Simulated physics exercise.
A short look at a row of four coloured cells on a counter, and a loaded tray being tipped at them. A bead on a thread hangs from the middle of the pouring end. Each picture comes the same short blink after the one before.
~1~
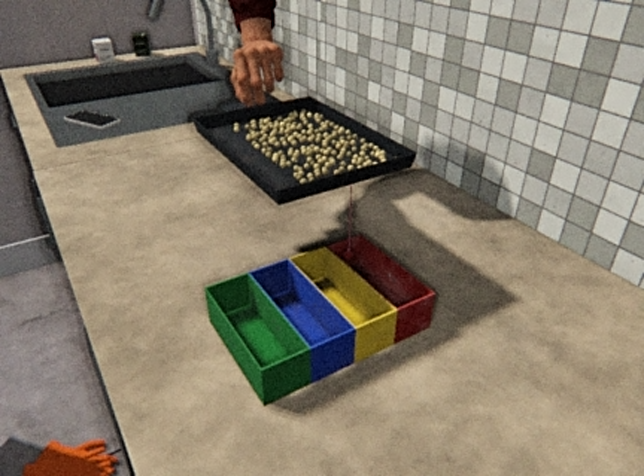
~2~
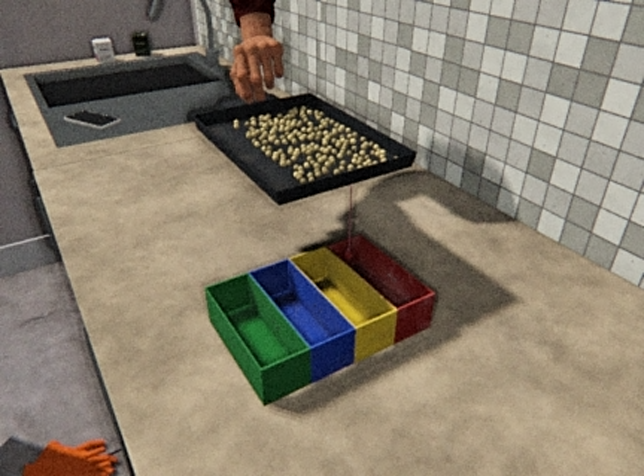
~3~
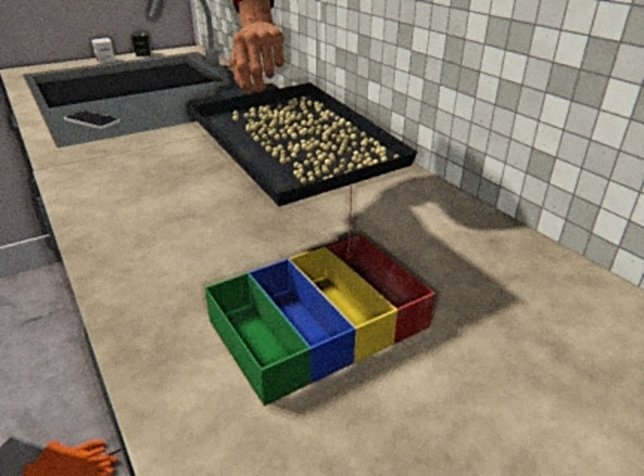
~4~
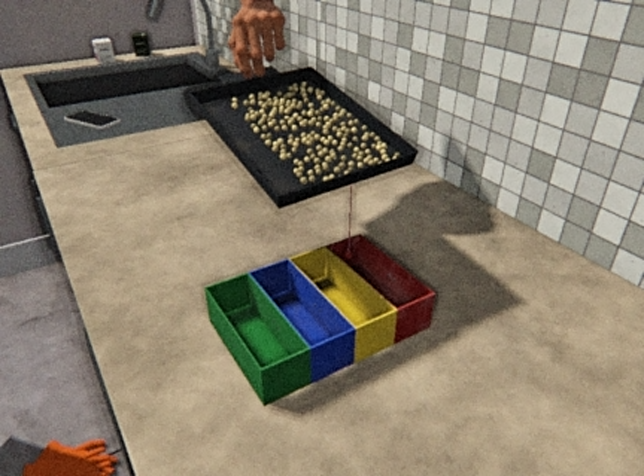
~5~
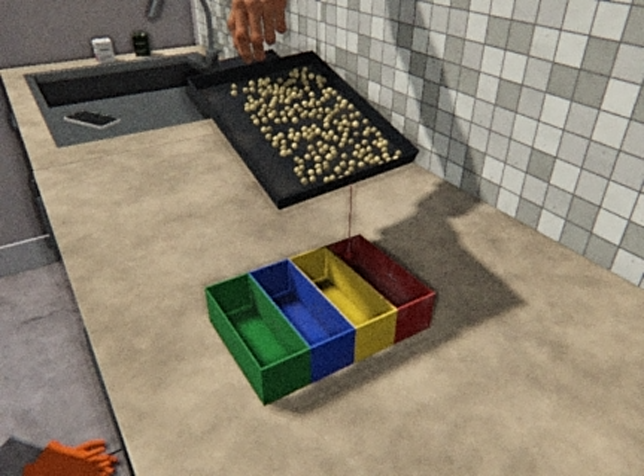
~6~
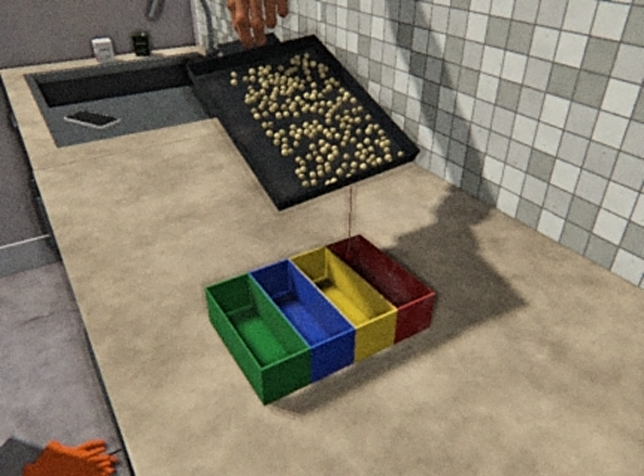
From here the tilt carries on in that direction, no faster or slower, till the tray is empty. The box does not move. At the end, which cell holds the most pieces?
It favours the blue compartment.
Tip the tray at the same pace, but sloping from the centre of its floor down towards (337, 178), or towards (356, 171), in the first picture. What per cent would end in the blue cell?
First some 20, then 0 per cent.
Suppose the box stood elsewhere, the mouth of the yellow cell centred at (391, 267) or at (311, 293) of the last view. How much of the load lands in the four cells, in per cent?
About 80 and 90 per cent.
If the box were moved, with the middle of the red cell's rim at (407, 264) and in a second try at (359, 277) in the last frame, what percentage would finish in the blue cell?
About 40 and 20 per cent.
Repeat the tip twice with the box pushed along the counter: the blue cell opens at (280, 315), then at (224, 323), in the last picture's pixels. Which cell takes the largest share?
The first try: The yellow one. The second: The red one.
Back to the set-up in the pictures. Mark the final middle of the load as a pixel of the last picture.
Near (328, 335).
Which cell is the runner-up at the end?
It is the yellow one.
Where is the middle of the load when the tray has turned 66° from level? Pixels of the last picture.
Roughly at (327, 188).
Soon after the last picture, tray tipped steeply; most on the tray; about a quarter falling or outside the box.
A little later, tray tipped past a quarter turn; about two thirds on the tray; a small part in the blue cell; a small part in the yellow cell; a small part in the green cell; a stray few in the red cell; about a quarter falling or outside the box.
Later still, tray tipped past a quarter turn; about half in the blue cell; about a third in the yellow cell; a small part in the red cell; a small part in the green cell; a small part falling or outside the box.
At rest, tray tipped past a quarter turn; about half in the blue cell; about a third in the yellow cell; a small part in the red cell; a small part in the green cell; a small part outside the box.
